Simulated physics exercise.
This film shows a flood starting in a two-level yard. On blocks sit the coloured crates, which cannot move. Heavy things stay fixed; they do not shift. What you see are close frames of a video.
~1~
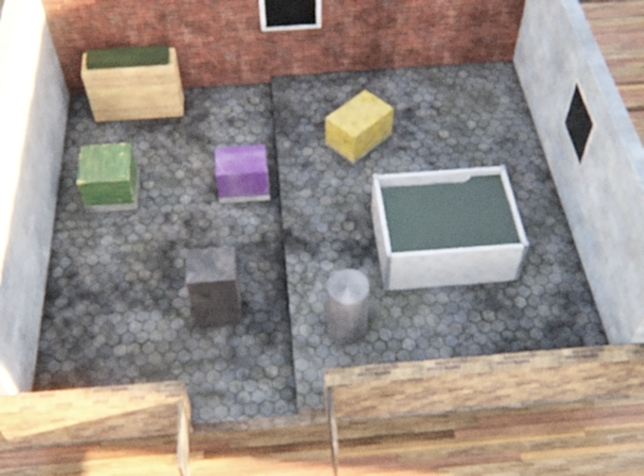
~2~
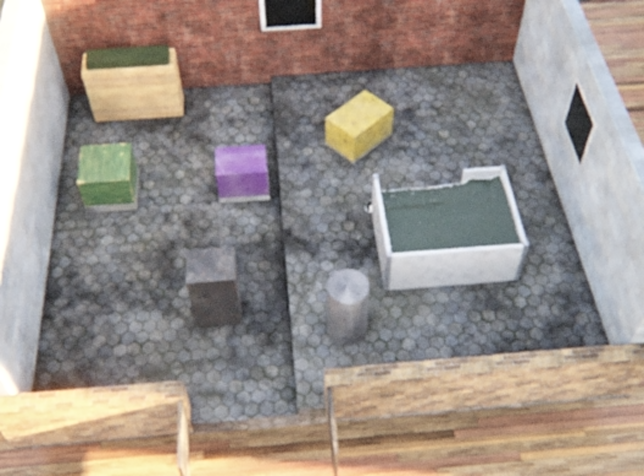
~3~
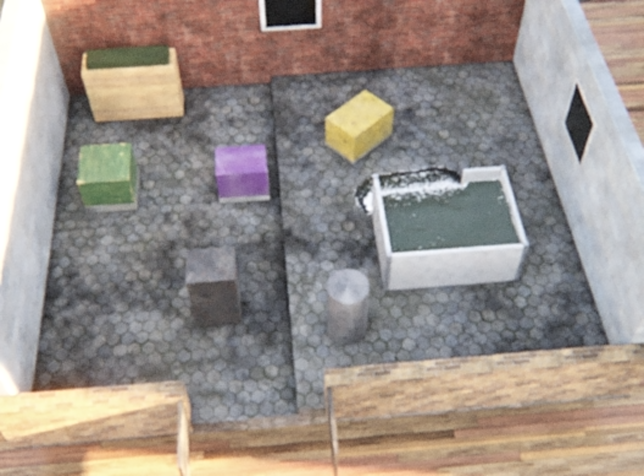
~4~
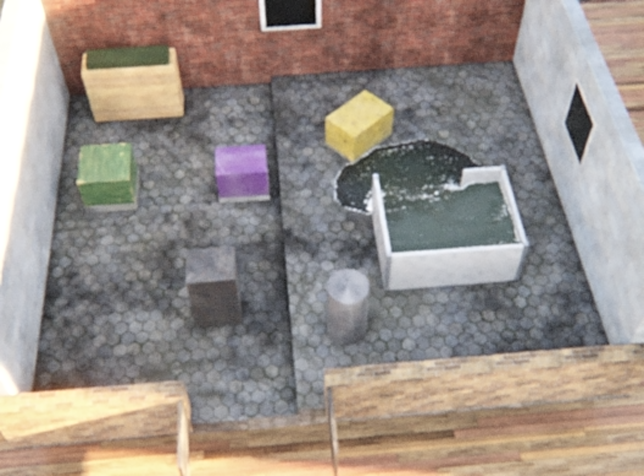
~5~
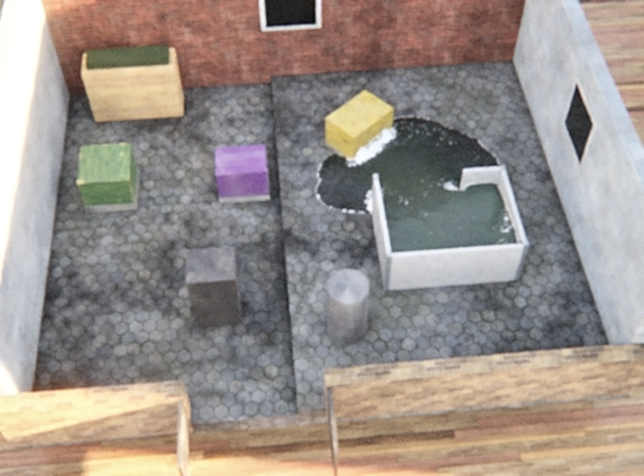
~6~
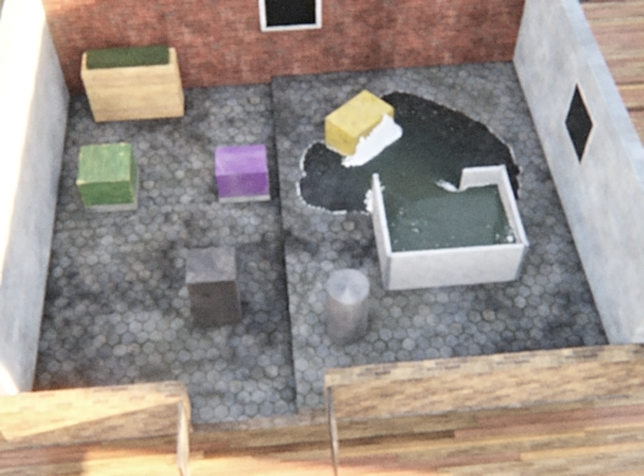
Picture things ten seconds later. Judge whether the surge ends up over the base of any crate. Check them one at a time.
Result: Green crate: Kept safe; purple crate: Reached by water; yellow crate: Reached by water.
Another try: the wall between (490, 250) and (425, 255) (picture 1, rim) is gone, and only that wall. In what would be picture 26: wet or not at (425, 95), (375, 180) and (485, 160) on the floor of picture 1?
First spot unwetted, second unwetted, third drenched.
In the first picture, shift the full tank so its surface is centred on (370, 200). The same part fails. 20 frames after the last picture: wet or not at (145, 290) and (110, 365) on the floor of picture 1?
Not reached, not reached.
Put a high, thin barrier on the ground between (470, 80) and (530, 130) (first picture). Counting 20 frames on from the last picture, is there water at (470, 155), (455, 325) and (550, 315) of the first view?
The first point comes out inundated, the next unwetted, the last unwetted.
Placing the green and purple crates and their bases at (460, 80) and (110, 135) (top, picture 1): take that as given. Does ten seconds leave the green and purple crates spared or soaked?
Reading - green: Flooded, purple: Flooded.
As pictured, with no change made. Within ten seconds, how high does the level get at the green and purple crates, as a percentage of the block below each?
Close to 70 per cent, and close to 220 per cent, in that order.
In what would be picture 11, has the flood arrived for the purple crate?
My answer for purple: The flood got there.
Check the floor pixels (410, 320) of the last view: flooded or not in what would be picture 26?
Answer: No flooding.
A moment on, water covers 20 % of the floor; the green crate not reached, the purple crate water round its plinth, the yellow crate water round its plinth.
Next, water covers 30 % of the floor; the green crate not reached, the purple crate water round its plinth, the yellow crate water round its plinth.
Then, water covers 50 % of the floor; the green crate water round its plinth, the purple crate water round its plinth, the yellow crate water round its plinth.
Later, water covers 70 % of the floor; the green crate water round its plinth, the purple crate water round its plinth, the yellow crate water round its plinth.
In the end, water covers 95 % of the floor; the green crate stayed above the water, the purple crate was topped, the yellow crate was topped.
